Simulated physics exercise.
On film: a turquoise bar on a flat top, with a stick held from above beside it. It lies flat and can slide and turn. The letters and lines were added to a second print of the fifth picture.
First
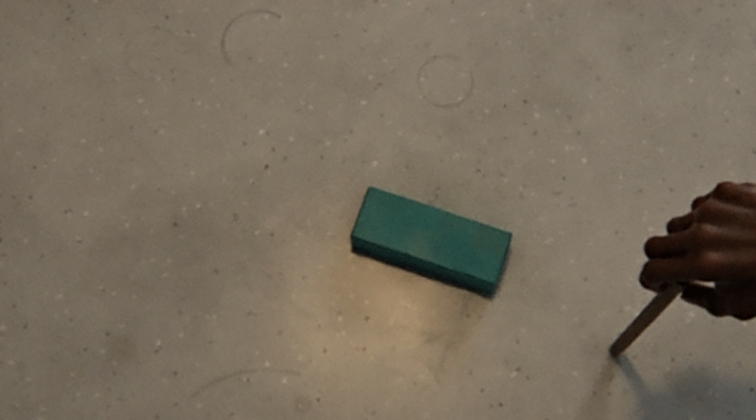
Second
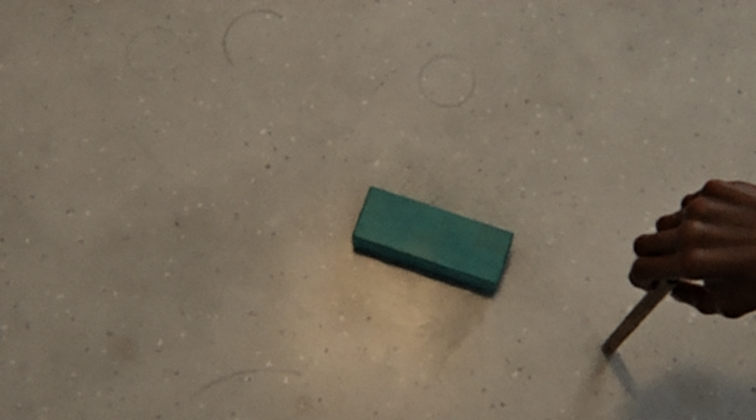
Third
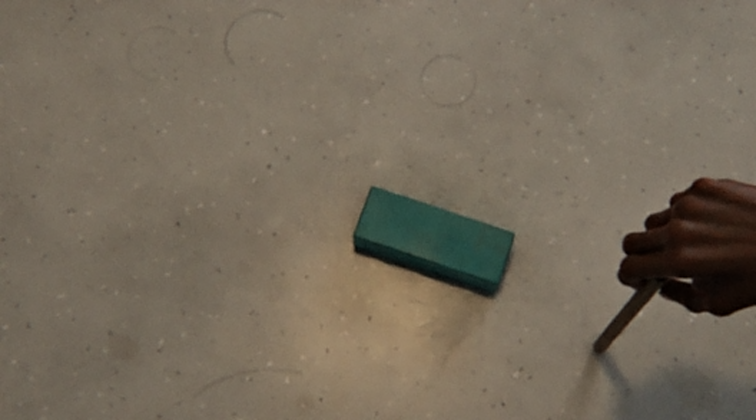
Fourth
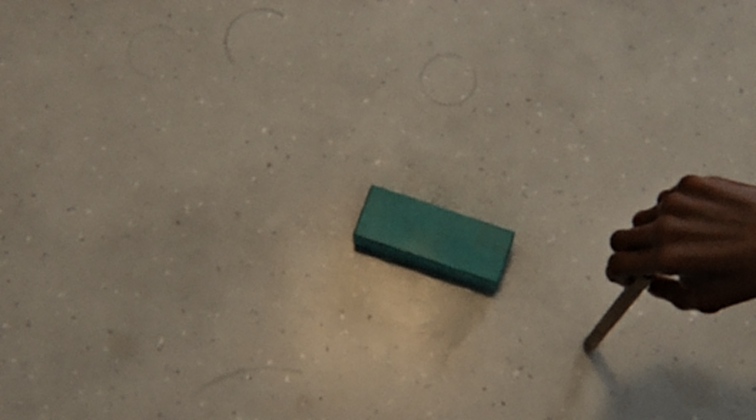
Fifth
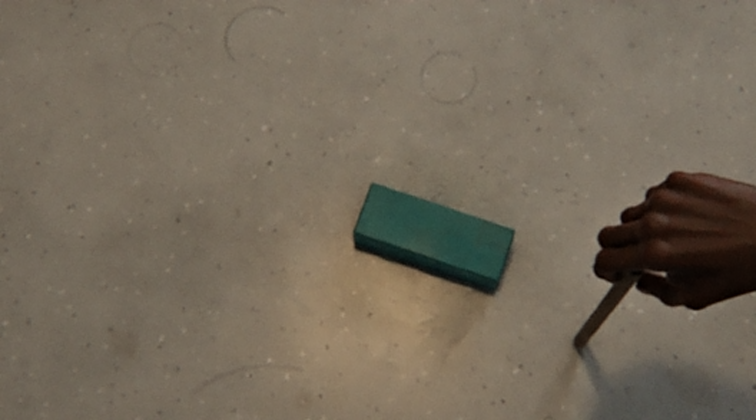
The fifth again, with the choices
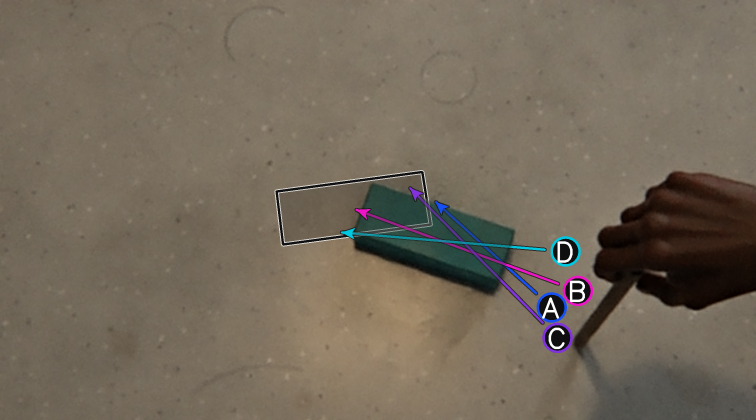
On a speckled grey surface, a hand holding a stick moves slowly left beside a turquoise bar that stays nearly still.
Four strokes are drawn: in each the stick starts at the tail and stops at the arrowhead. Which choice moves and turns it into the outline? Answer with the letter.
Stroke A.
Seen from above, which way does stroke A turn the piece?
On that stroke, anticlockwise.
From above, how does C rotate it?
On that stroke, anticlockwise.
On the marked copy, A from (536, 293) to (436, 202); B from (558, 284) to (356, 210); C from (543, 323) to (410, 188); D from (545, 250) to (342, 233).
Following A. Soon after the start, foot of the stick (499, 260), piece (422, 225).
Later, foot of the stick (461, 226), piece (380, 206).
In the end, foot of the stick (436, 203), piece (354, 197); it fills the outline.
As for the rest, B leaves the piece out of the outline, at (276, 180); C leaves the piece out of the outline, at (328, 172); D leaves the piece out of the outline, at (255, 221).
